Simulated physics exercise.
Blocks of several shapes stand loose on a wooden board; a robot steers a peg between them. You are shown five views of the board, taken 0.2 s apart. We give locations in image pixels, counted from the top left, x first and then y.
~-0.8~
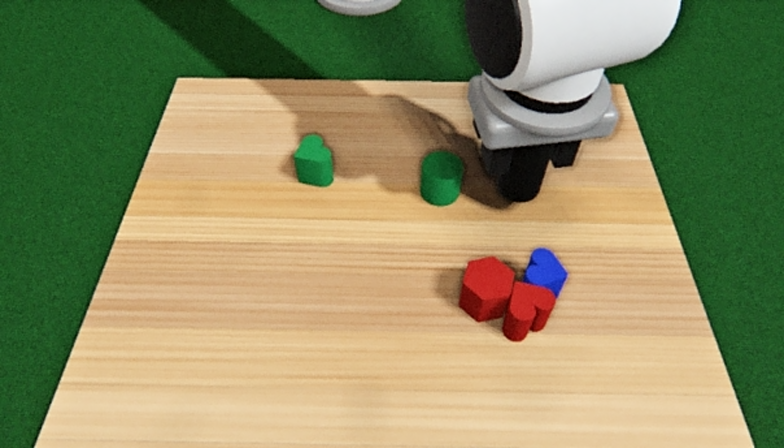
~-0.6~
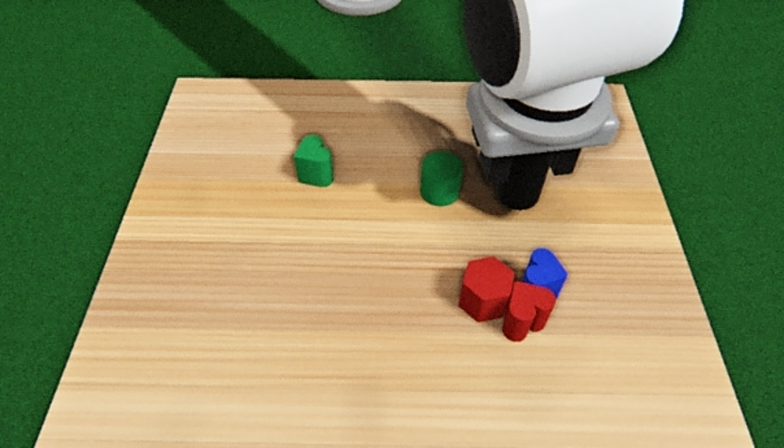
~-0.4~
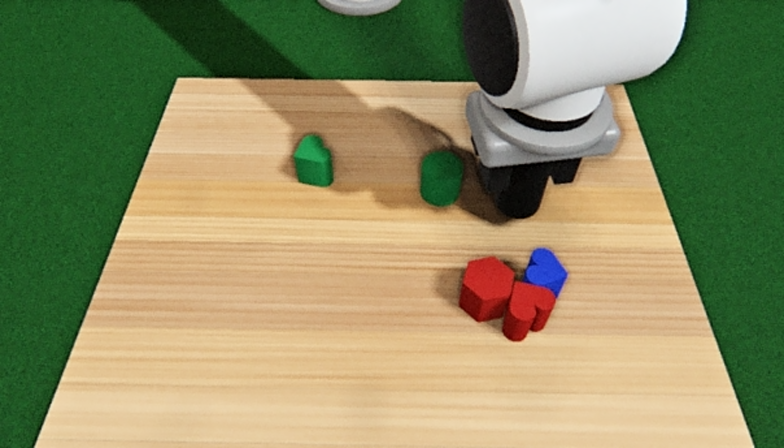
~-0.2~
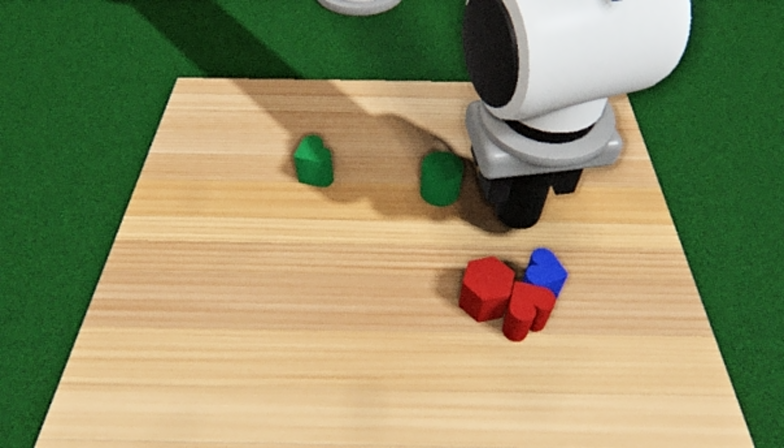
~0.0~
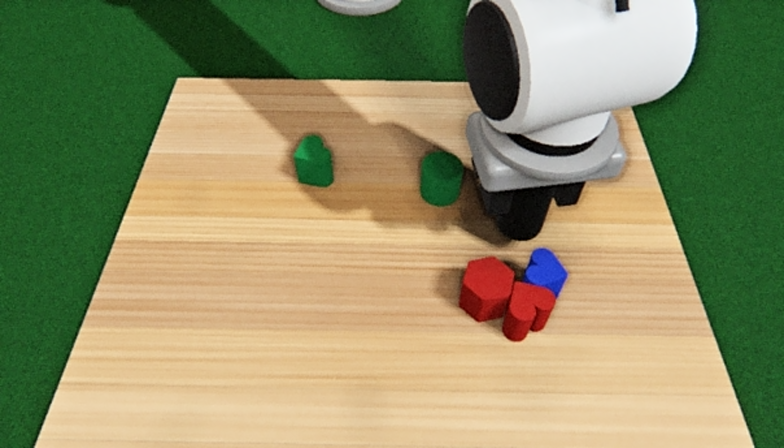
At first, a robot arm holds its dark tip beside a green round block on a wooden board, with another green block to the left and a red hexagon, red heart and blue heart grouped nearer. The arm then moves slowly toward that group, while all the blocks stay still.
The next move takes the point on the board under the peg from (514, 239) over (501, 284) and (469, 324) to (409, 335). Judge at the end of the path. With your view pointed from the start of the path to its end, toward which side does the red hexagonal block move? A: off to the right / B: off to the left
The one that fits is B, off to the left.
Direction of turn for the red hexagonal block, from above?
From above, the red hexagonal block will be seen to turn anti-clockwise.
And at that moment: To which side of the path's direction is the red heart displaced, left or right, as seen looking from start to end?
Over to the left.
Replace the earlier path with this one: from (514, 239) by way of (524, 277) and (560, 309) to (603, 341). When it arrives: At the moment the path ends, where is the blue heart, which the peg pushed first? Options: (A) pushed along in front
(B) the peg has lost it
My answer is option A.
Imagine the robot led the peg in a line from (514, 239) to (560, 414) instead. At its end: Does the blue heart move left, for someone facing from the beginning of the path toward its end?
Yes - that is the case.
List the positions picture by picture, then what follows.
The first picture shows tip of the peg at (518, 188), middles of tops, green circle at (443, 165), red hexagonal block at (489, 277), red heart at (530, 300), blue heart at (545, 267).
The second picture shows peg at (517, 195), nothing pushed.
The third picture shows peg at (517, 204), nothing pushed.
The fourth picture shows peg at (517, 213), nothing pushed.
The fifth picture shows peg at (519, 225), green circle at (443, 165), red hexagonal block at (489, 277), red heart at (530, 300), blue heart at (545, 267).
The first path, step by step. One third of the way, peg at (505, 271); red hexagonal block at (481, 293); blue heart at (549, 270).
Two thirds of the way, peg at (472, 311); red hexagonal block at (449, 341), turned 10° anticlockwise; red heart at (533, 319), turned 45° anticlockwise; blue heart at (549, 271).
At the end, peg at (410, 322); green circle unmoved; red hexagonal block at (426, 360), turned 55° anticlockwise; red heart at (533, 319), turned 45° anticlockwise; blue heart at (549, 271).
